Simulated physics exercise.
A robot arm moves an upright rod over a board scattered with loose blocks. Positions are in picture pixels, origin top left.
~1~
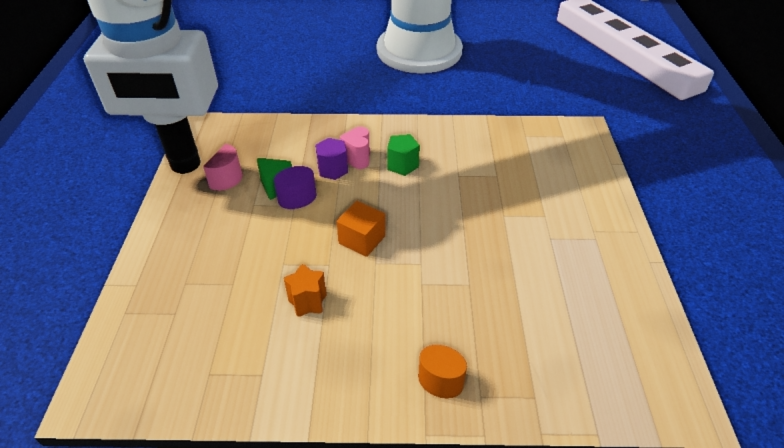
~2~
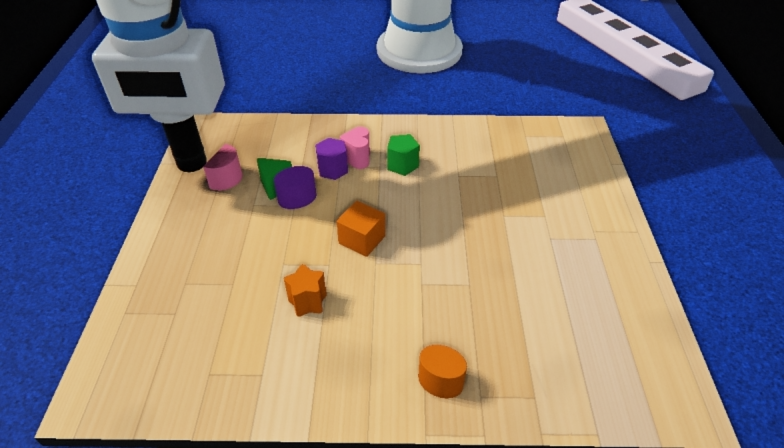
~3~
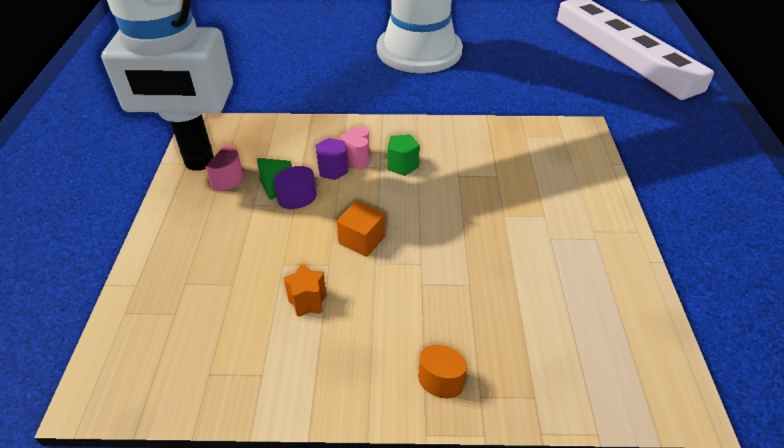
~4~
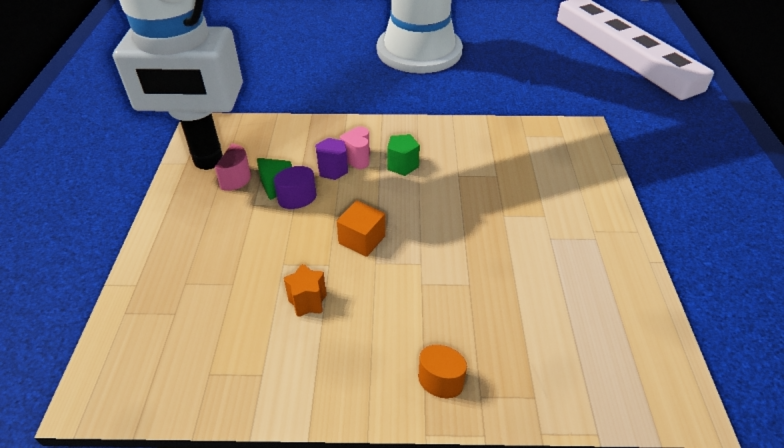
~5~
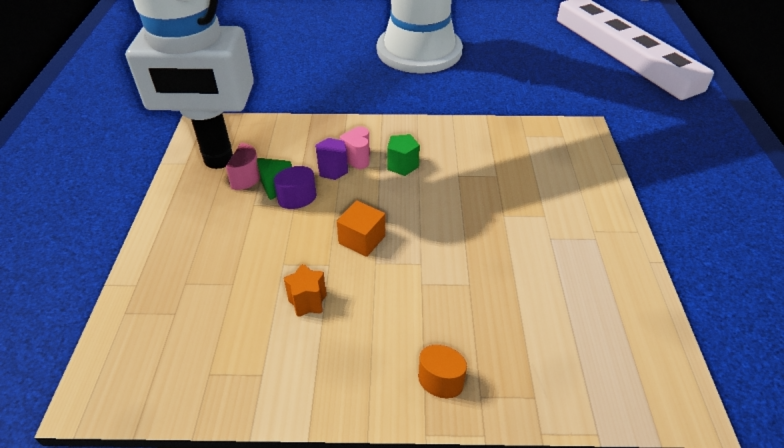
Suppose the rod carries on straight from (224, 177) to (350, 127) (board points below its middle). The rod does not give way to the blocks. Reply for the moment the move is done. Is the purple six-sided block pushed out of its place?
No
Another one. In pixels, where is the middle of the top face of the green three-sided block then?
It sits at (293, 155).
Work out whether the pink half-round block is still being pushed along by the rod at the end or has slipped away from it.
I predict the rod has moved past it.
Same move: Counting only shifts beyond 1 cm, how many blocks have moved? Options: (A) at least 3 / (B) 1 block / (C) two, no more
(C)
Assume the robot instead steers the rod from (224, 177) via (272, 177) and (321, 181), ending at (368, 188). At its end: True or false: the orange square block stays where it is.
This is true.
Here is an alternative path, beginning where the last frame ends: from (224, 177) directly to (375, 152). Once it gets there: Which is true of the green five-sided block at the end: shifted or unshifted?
From what I can tell, it won't keep its place.
On the path given first. One third of the way, rod (265, 143); pink half-round block (288, 139); green three-sided block (291, 155), turned 80° clockwise.
Two thirds of the way, rod (308, 126); pink half-round block (310, 135), turned 45° clockwise; green three-sided block (293, 155), turned 90° clockwise.
At the end, rod (349, 111); pink half-round block (310, 135), turned 45° clockwise; green three-sided block (293, 155), turned 90° clockwise; purple six-sided block in place.
